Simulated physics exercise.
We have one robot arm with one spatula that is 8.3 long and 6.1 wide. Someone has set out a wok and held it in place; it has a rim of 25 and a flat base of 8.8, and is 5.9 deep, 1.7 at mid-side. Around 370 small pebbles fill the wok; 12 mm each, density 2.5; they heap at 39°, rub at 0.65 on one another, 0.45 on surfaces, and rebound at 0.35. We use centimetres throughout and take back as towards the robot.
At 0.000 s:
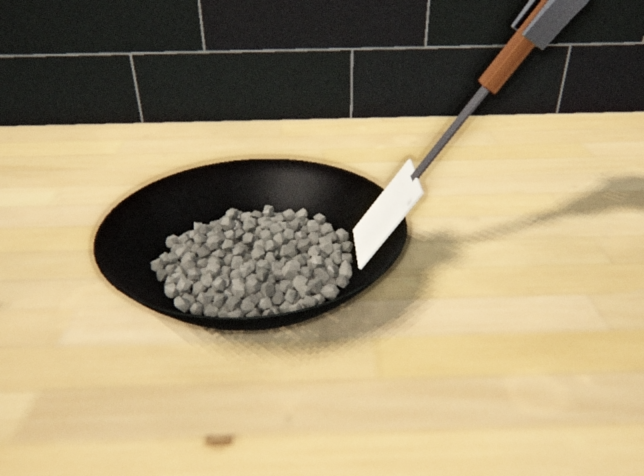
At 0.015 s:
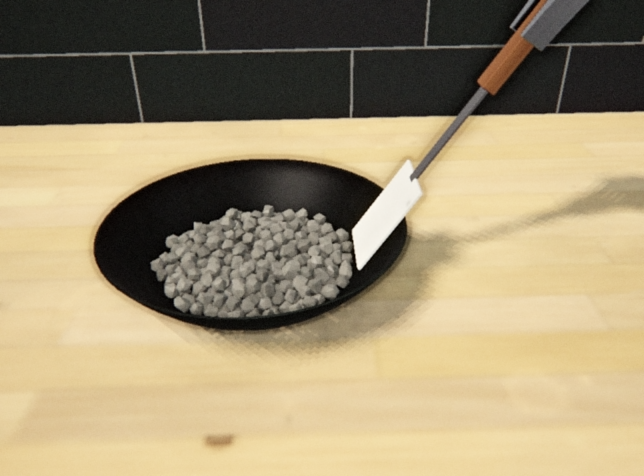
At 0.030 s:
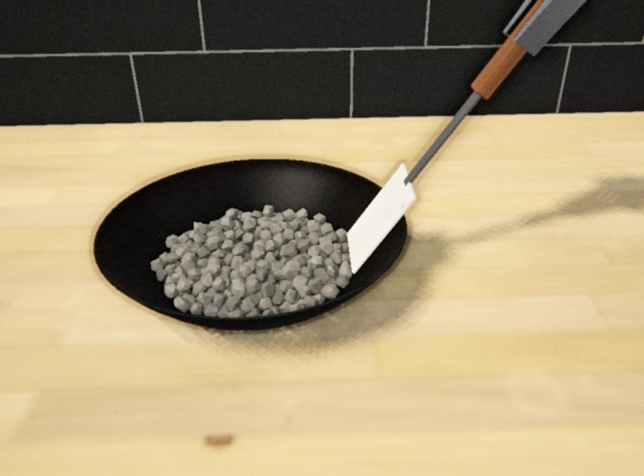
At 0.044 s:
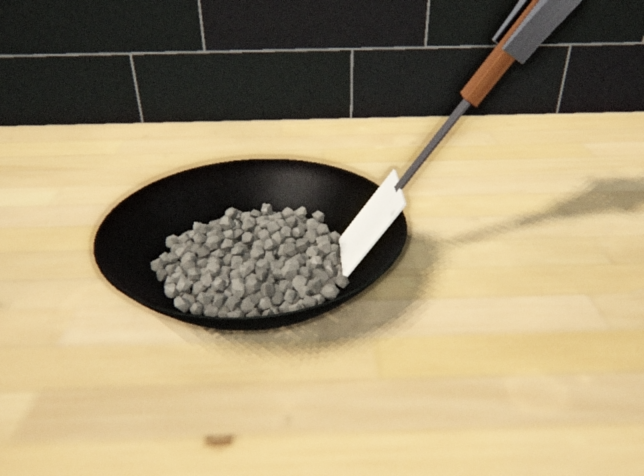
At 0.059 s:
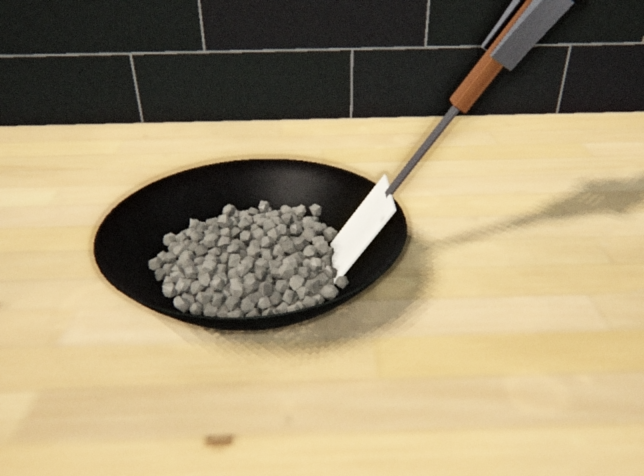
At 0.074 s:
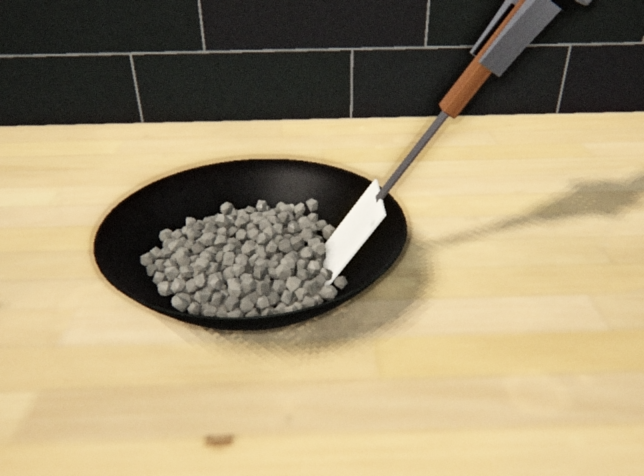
A spatula held by a robot arm pushes gray pebbles leftward inside a black wok.
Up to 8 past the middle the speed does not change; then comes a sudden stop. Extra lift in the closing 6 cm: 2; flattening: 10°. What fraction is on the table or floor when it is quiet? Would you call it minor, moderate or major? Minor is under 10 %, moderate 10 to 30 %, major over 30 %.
I would call it moderate.
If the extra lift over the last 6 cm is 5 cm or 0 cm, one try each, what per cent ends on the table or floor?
You'd get some 20 per cent with the first setting and some 15 per cent with the second.
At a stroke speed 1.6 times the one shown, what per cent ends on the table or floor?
Something close to 30 per cent ends up on the table or floor.
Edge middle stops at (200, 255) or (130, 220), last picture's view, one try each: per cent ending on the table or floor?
Try 1: Approx. 0 %; try 2: Approx. 35 %.
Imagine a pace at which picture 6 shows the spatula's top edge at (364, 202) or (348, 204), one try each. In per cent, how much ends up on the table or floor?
Some 35 and 45 per cent.
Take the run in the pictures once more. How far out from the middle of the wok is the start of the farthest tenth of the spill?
25 cm.
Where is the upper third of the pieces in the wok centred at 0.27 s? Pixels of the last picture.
It is centred close to (157, 227).
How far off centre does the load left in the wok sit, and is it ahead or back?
It sits near 3.5 centimetres ahead of centre.
After 0.17 s, sloping 56°, highest piece 6 above the table; 369 in the wok.
After 0.27 s, sloping 52°, highest piece 7 above the table; 369 in the wok.
After 0.52 s, sloping 46°, highest piece 7 above the table; 290 in the wok, 75 on the table or floor, 4 on the blade or in flight.
After 1.57 s, sloping 46°, highest piece 7 above the table; 290 in the wok, 79 on the table or floor.
At rest, 290 in the wok, 79 on the table or floor. That is 21 % on the table or floor.
